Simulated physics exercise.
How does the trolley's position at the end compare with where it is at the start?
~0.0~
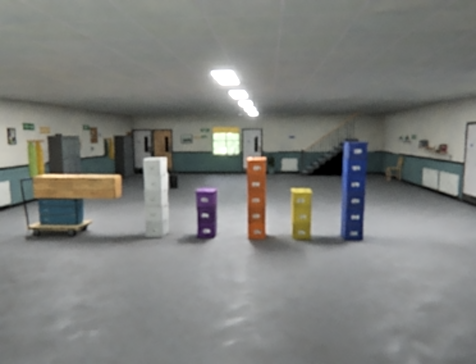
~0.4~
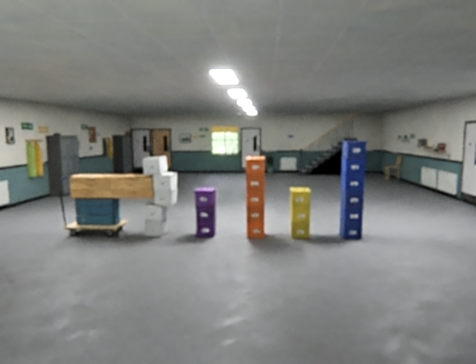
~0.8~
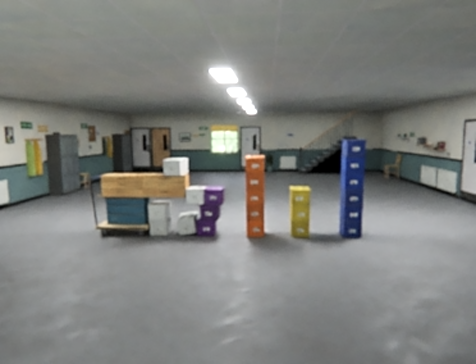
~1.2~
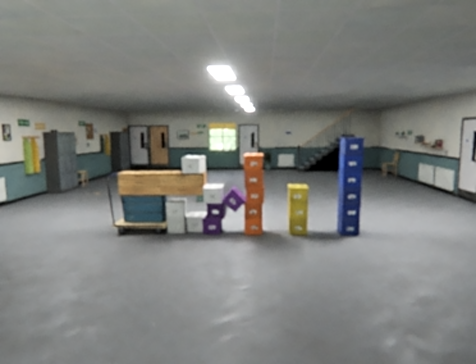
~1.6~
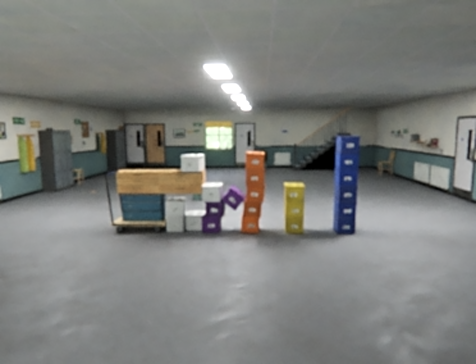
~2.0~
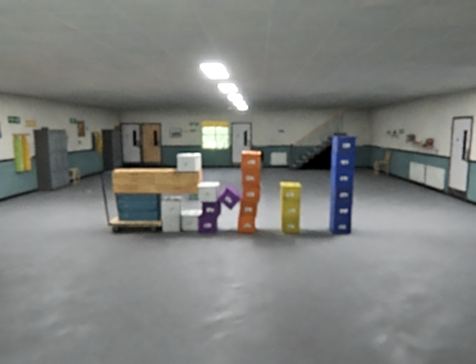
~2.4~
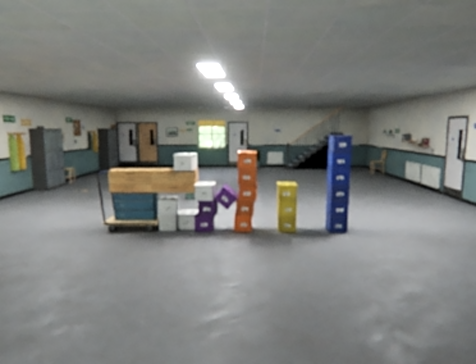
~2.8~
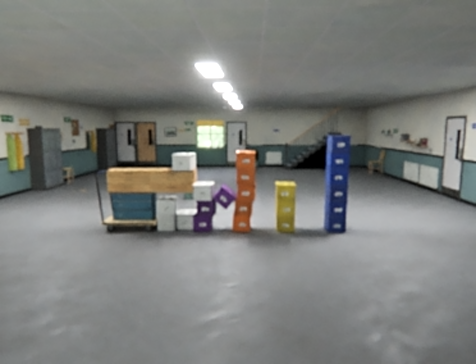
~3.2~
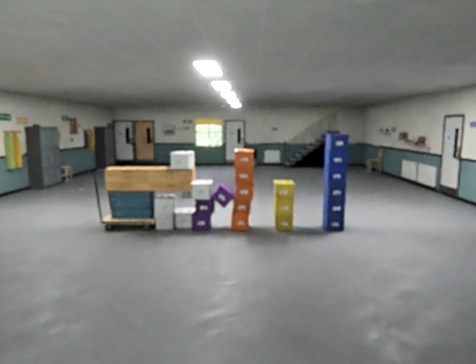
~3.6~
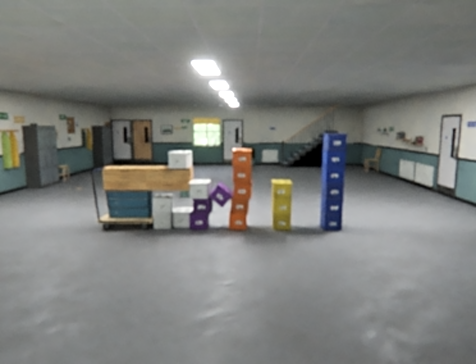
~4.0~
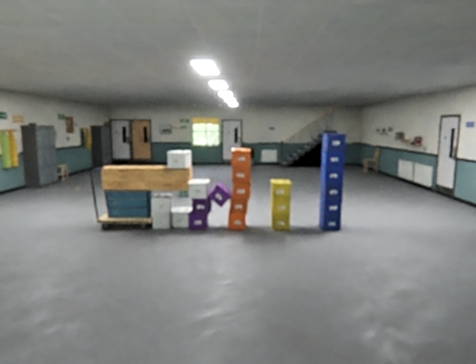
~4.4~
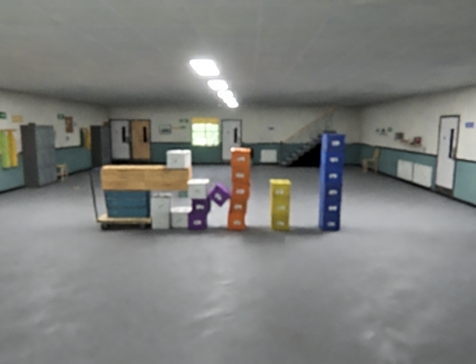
At the start the trolley is at the far left, a little short of the pale stack. By the end it is farther right, stopped up against the displaced pale boxes.
A trolley carrying a long wooden case rolls right into a pale stack of boxes, breaking it up and pushing pieces into the purple stack, whose top box tips toward the orange column. The trolley stops, and the orange, yellow and blue columns remain standing.
